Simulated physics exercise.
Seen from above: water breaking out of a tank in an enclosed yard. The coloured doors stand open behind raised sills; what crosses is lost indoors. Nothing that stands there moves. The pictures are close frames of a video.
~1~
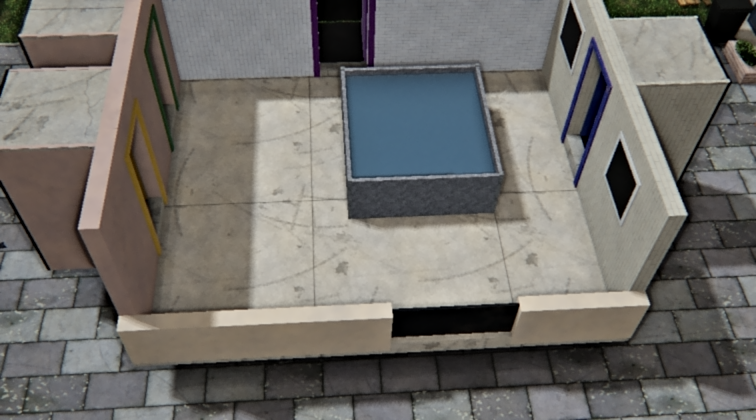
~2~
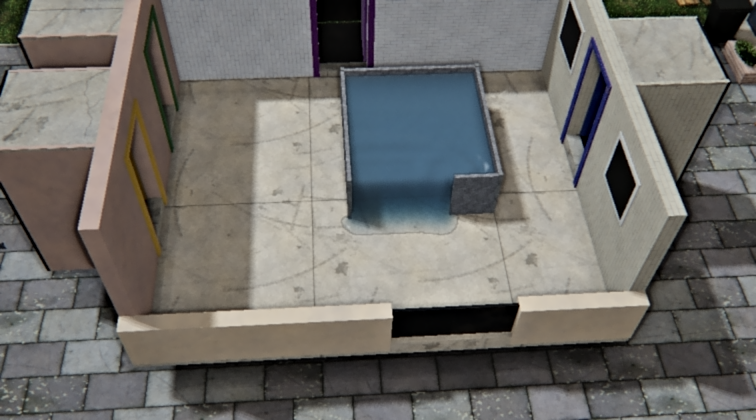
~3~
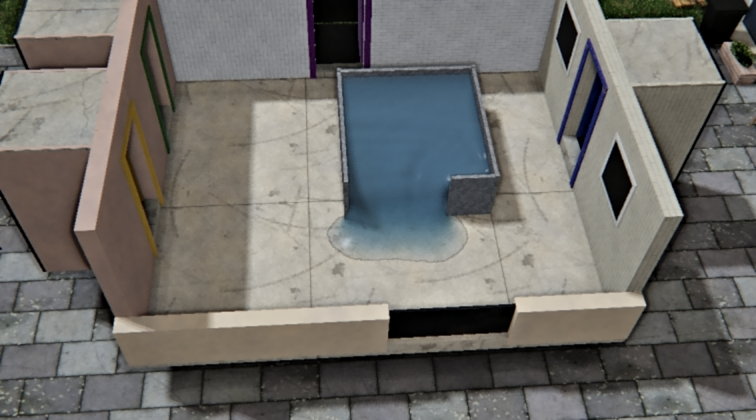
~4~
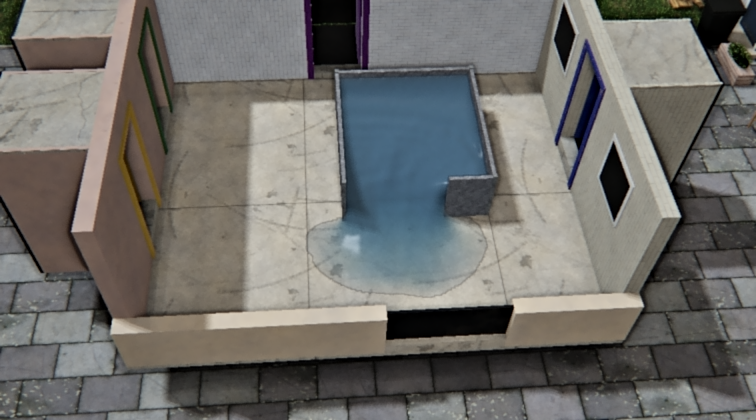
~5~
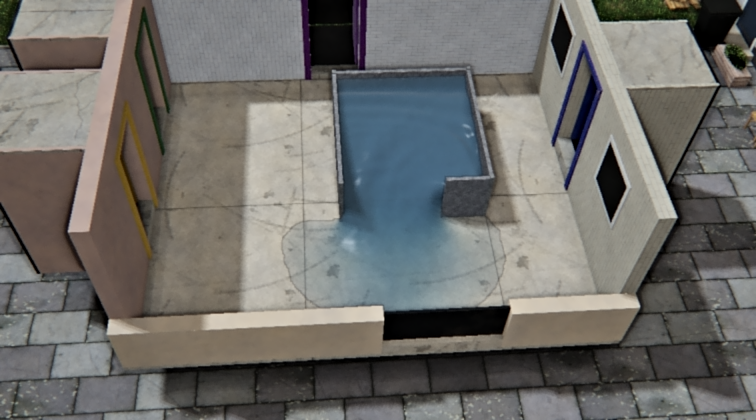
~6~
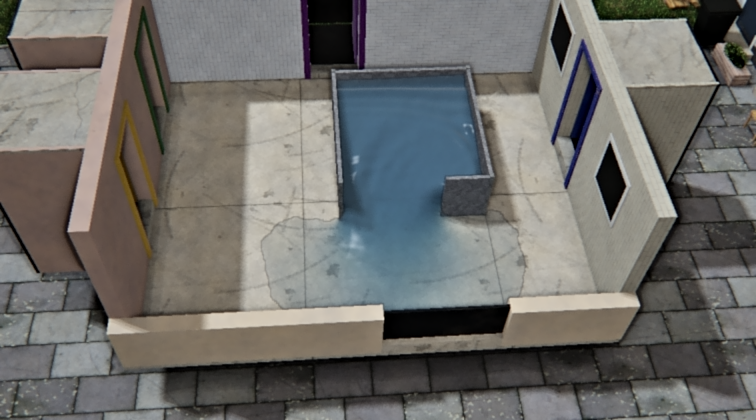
In an enclosed yard with coloured doorways, a raised square tank sits full of still water. Its front side opens, leaving a short piece of wall at the right, and water pours through the gap. It fans out across the pale floor, reaching the low front wall and widening leftward.
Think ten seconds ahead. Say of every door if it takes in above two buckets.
In the end: The green door admits no more than that; the blue door admits no more than that; the yellow door admits no more than that; the purple door lets in a lot.
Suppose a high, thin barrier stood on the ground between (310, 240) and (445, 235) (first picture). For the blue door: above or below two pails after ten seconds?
In short: Blue door is under.
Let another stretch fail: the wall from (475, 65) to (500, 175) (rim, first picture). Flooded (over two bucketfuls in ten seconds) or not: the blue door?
One by one: Blue door is over.
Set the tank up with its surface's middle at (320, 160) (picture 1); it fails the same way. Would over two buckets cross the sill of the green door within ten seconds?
The green one floods.
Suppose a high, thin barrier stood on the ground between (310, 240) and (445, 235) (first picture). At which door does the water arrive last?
The purple door.
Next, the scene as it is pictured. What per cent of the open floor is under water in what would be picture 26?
Close to 75 %.
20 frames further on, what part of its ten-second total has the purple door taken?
Close to 0 %.
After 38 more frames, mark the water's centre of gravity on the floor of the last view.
Around (369, 185).
A moment on, water covers 30 % of the floor; the green door not reached, the blue door not reached, the yellow door not reached, the purple door not reached.
Next, water covers 35 % of the floor; the green door not reached, the blue door not reached, the yellow door wet at the sill, nothing in, the purple door not reached.
Then, water covers 75 % of the floor; the green door wet at the sill, nothing in, the blue door wet at the sill, nothing in, the yellow door wet at the sill, nothing in, the purple door not reached.
Later, water covers 95 % of the floor; the green door wet at the sill, nothing in, the blue door wet at the sill, nothing in, the yellow door under two buckets in, the purple door wet at the sill, nothing in.
In the end, water covers 100 % of the floor; the green door wet at the sill, nothing in, the blue door wet at the sill, nothing in, the yellow door under two buckets in, the purple door far over two buckets in.
